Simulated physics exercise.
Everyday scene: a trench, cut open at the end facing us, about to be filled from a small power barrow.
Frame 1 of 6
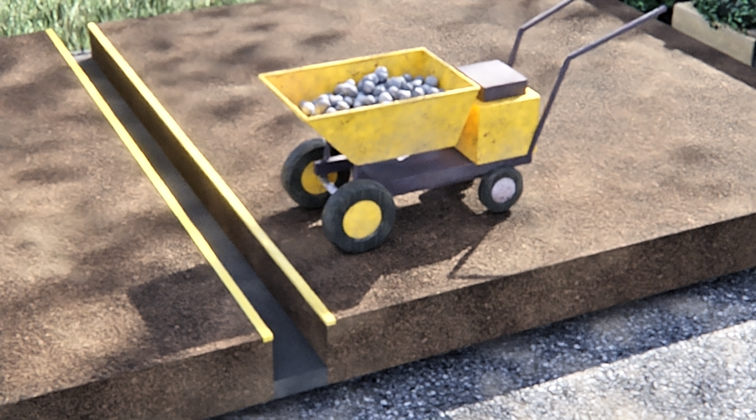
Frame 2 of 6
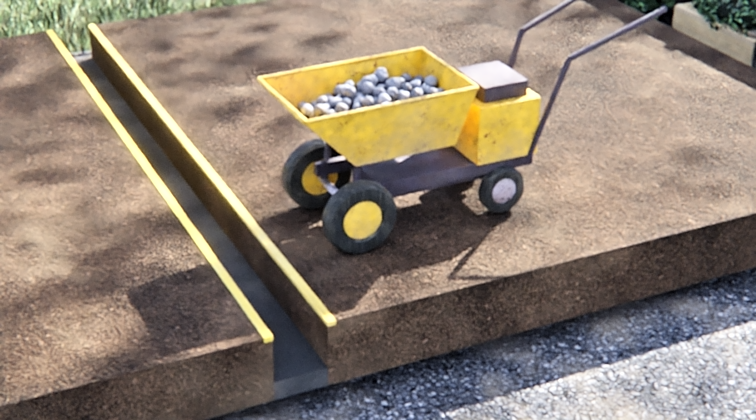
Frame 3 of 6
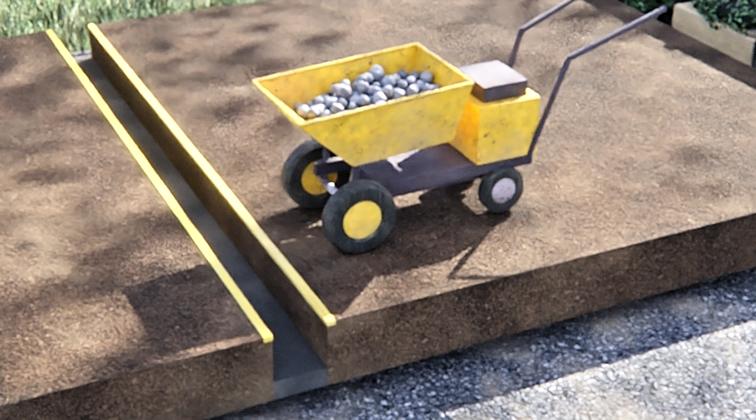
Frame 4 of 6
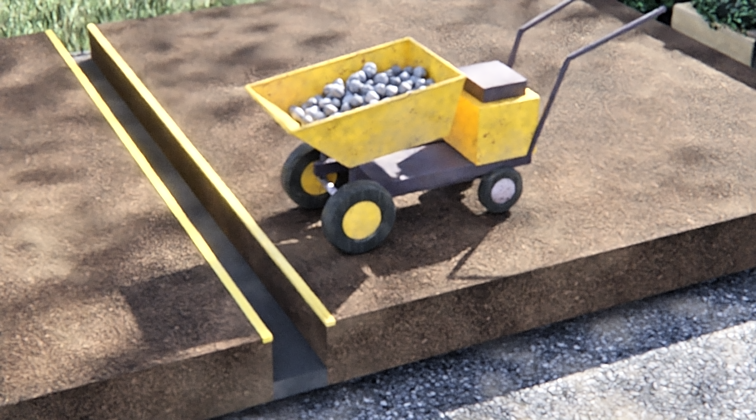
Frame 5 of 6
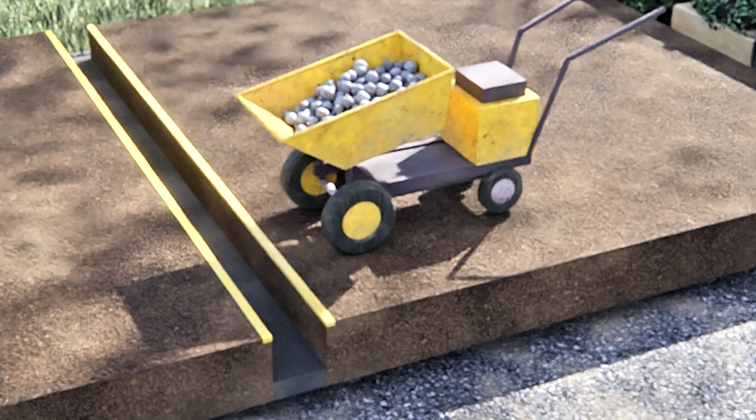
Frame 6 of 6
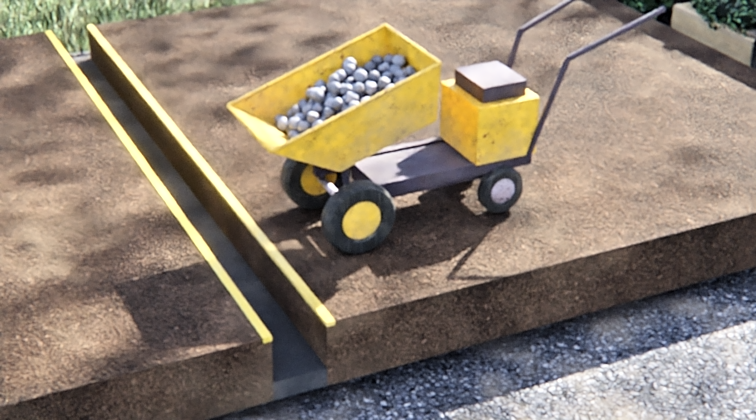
A small yellow power barrow loaded with round grey cobbles stood beside a narrow, yellow-edged trench, and its skip slowly tilted forward to the left while its wheels stayed put.
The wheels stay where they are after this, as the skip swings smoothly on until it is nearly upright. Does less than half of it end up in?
Yes, under half goes in.
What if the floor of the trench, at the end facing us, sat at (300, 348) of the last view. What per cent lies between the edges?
I'd put it at some 0 in a hundred.
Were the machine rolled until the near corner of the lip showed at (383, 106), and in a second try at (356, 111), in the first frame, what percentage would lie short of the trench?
Trial 1 around 10 %, trial 2 around 0 %.
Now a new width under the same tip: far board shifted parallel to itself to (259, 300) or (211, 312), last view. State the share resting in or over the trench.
The first try comes to close to 0 per cent, the next to 80 per cent.
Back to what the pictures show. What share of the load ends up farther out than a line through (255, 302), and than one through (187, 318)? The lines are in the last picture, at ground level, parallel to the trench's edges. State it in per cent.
Roughly 70 per cent, and 30 per cent.
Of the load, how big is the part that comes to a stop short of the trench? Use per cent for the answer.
0 %.
Just after the last frame, skip tipped steeply; every one in the skip.
A moment on, skip tipped right over; the larger part in the skip; just a few in or heaped over the trench; about a tenth beyond it; just a few falling.
Further on, skip tipped right over; roughly a third in the skip; just a few in or heaped over the trench; roughly two thirds beyond it.
When it is over, skip tipped right over; roughly a third in the skip; just a few in or heaped over the trench; roughly two thirds beyond it.
